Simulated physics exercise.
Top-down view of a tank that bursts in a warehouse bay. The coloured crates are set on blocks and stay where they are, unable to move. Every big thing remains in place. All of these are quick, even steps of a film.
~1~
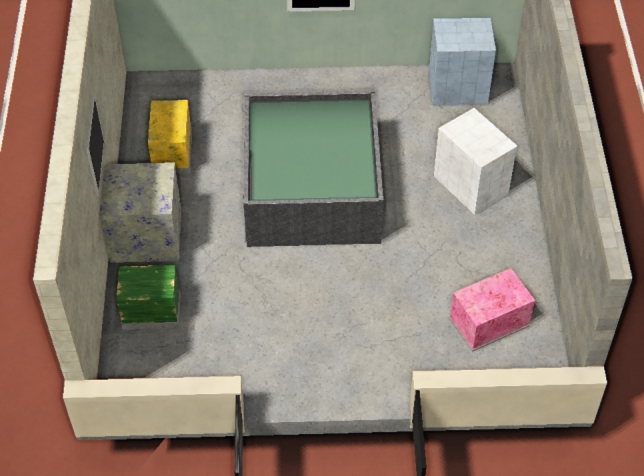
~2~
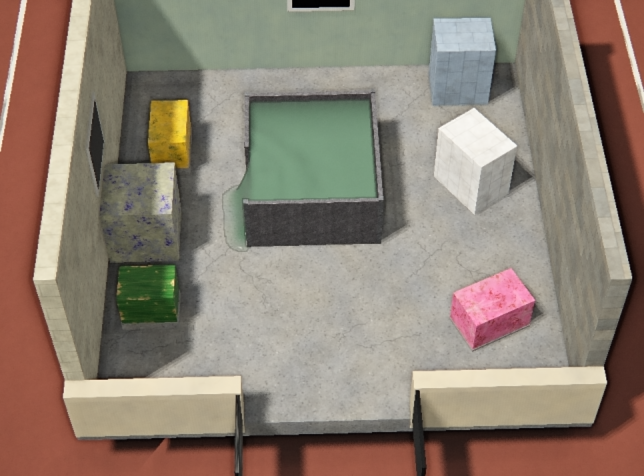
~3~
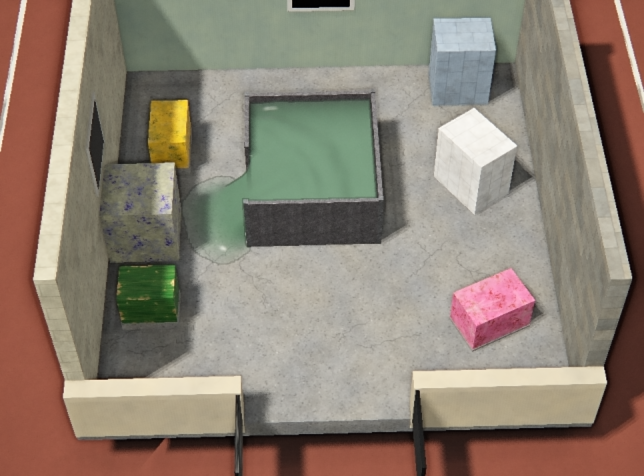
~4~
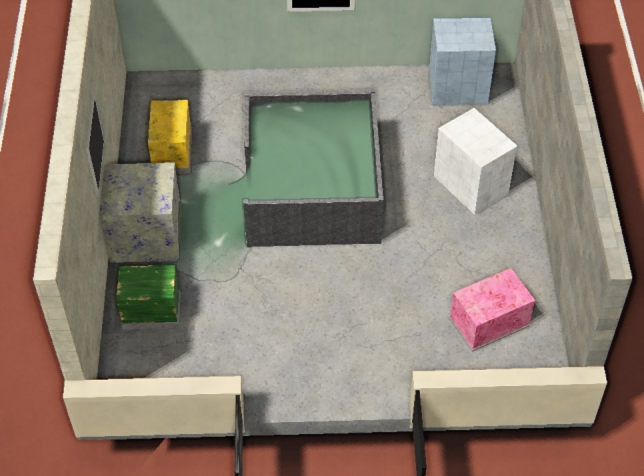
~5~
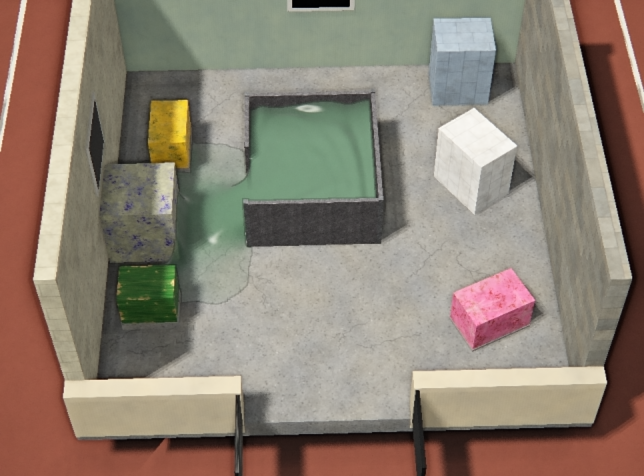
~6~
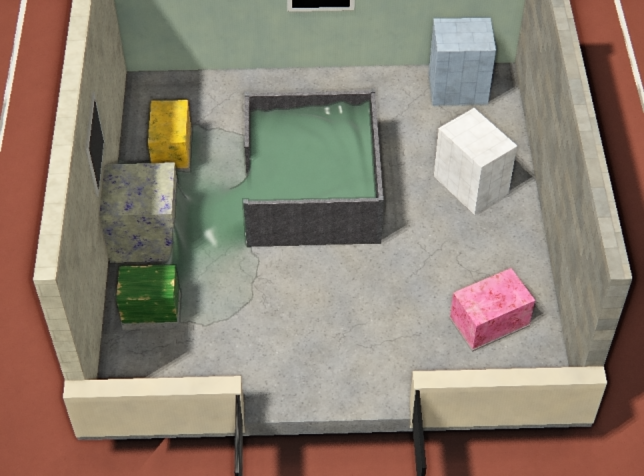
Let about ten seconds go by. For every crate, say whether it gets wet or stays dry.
Green crate: Wet; pink crate: Wet; yellow crate: Wet.
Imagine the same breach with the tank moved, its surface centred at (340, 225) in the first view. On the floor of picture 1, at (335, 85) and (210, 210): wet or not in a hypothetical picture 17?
First point untouched, second point soaked.
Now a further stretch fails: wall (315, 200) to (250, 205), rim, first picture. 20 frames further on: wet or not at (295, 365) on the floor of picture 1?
Check at the point: Soaked.
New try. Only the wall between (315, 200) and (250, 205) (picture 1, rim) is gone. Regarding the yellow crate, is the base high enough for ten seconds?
I'd say the yellow crate is untouched.
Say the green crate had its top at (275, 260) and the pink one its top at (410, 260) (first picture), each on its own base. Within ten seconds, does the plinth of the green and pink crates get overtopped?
I reckon the green one is missed, while the pink one is hit by the flood.
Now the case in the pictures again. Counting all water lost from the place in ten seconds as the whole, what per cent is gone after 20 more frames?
My reading is near 30 per cent.
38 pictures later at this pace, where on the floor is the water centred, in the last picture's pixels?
Somewhere near (268, 210).
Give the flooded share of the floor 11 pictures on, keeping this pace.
Estimate: Some 40 in a hundred.
A moment on, water covers 25 % of the floor; the green crate water round its plinth, the pink crate not reached, the yellow crate water round its plinth.
Next, water covers 40 % of the floor; the green crate water round its plinth, the pink crate not reached, the yellow crate water round its plinth.
Then, water covers 50 % of the floor; the green crate water round its plinth, the pink crate not reached, the yellow crate water round its plinth.
Later, water covers 80 % of the floor; the green crate water round its plinth, the pink crate water round its plinth, the yellow crate water round its plinth.
In the end, water covers 100 % of the floor; the green crate was topped, the pink crate was topped, the yellow crate was topped.
